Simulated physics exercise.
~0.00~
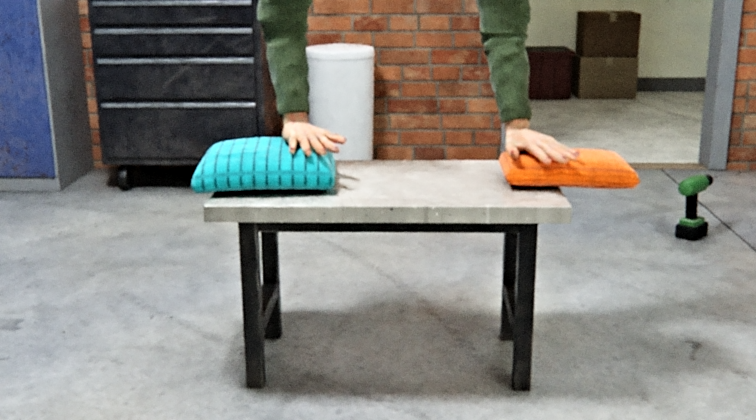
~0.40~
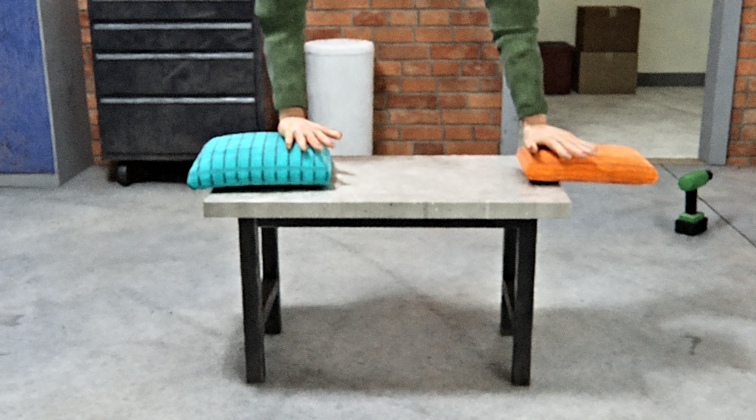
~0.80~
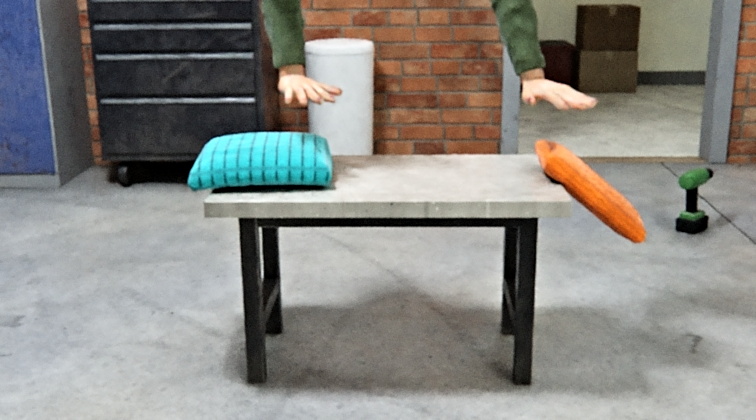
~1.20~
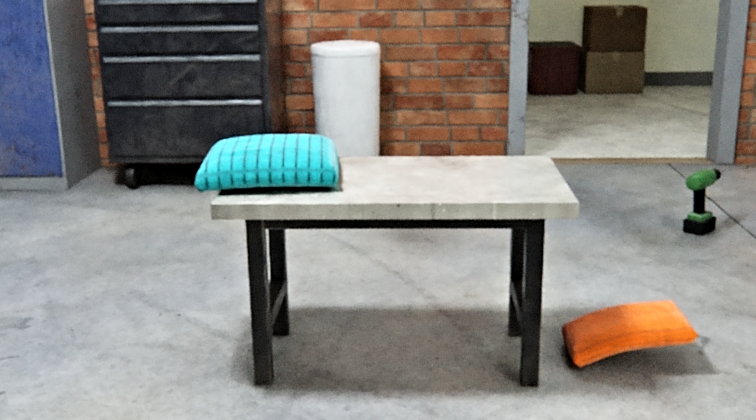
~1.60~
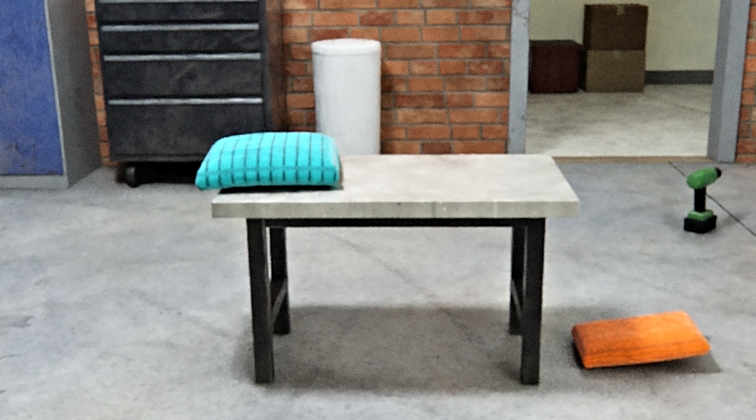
Orange sack tipping off the right end of a bench onto the floor after hands release it, a turquoise cushion staying put.
